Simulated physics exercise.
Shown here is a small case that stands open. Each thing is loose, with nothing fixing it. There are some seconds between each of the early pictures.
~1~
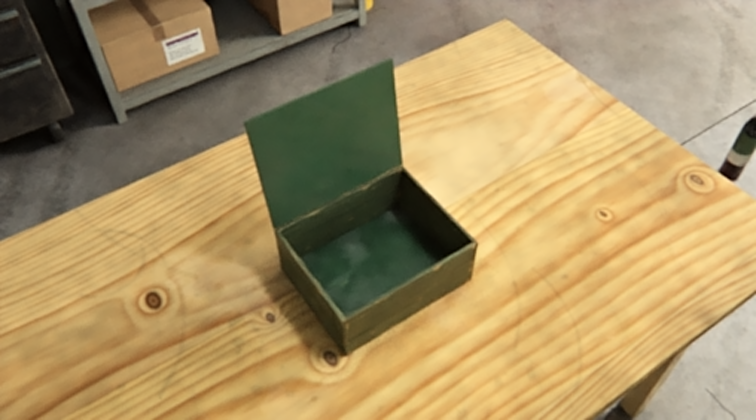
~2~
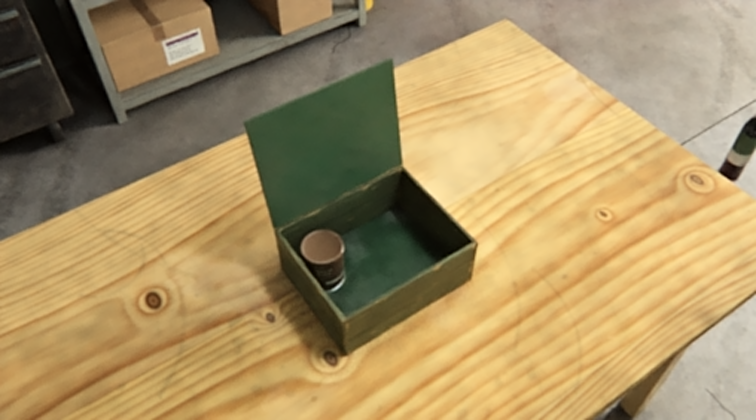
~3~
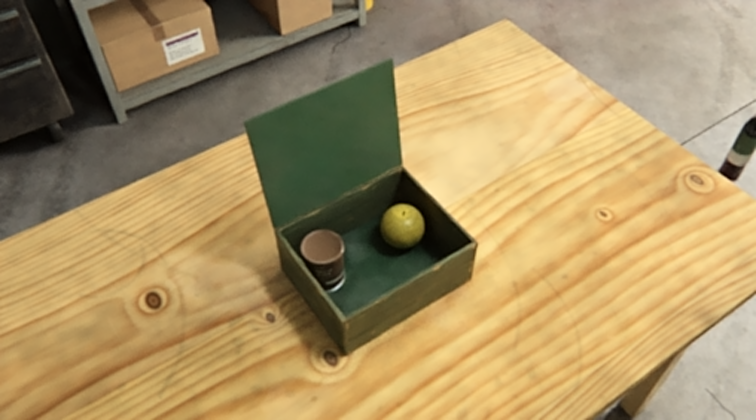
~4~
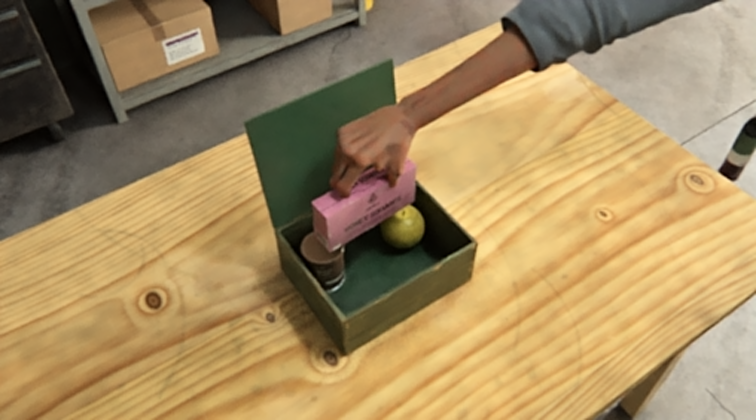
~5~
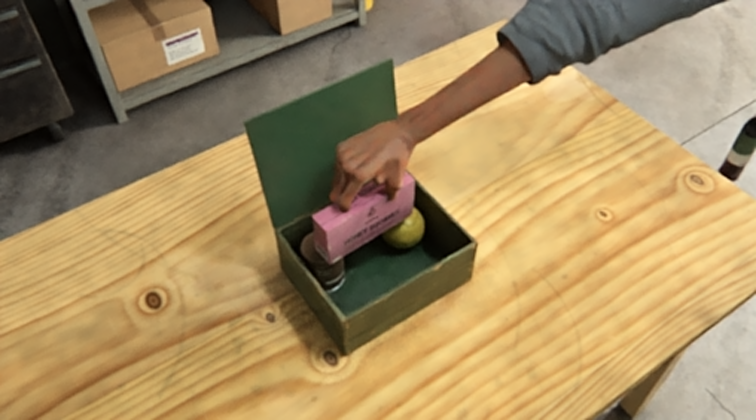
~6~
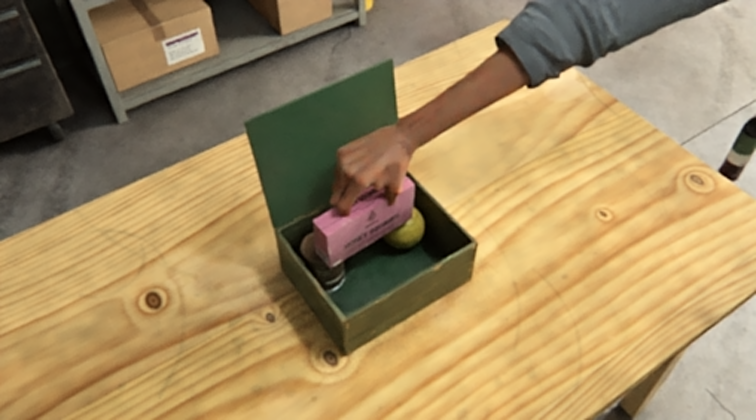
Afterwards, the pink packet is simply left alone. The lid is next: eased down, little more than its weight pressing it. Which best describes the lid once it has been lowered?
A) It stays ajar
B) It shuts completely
The answer is B.
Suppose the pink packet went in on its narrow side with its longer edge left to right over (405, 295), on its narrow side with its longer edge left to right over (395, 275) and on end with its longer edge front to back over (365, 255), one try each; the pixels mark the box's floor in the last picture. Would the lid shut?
Going in order, the lid comes down all the way, then comes down all the way, then is left partly open.
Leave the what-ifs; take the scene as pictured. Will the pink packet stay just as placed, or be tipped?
By the end the pink packet has leaned over.
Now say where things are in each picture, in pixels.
In the first picture, the last thing is not in view yet.
In the second picture, the last thing is not in view yet.
In the third picture, the last thing is not in view yet; yellow apple (403, 227).
In the fourth picture, still above its spot; pink packet (365, 202); yellow apple (403, 227).
In the fifth picture, still above its spot; pink packet (365, 215).
In the sixth picture, in place under the hand; pink packet (365, 219).
Then, 1.00 s later than the last frame, lid starting down; pink packet on its side near (397, 282); yellow apple moved a little.
Then, 1.70 s later than the last frame, lid 41° above the rim; pink packet on its side near (397, 282); yellow apple moved a little.
When it is over, lid shut; lying over in the box, pink packet; the other 2 as before. End places, in pixels of the last picture, pink packet near (397, 282).
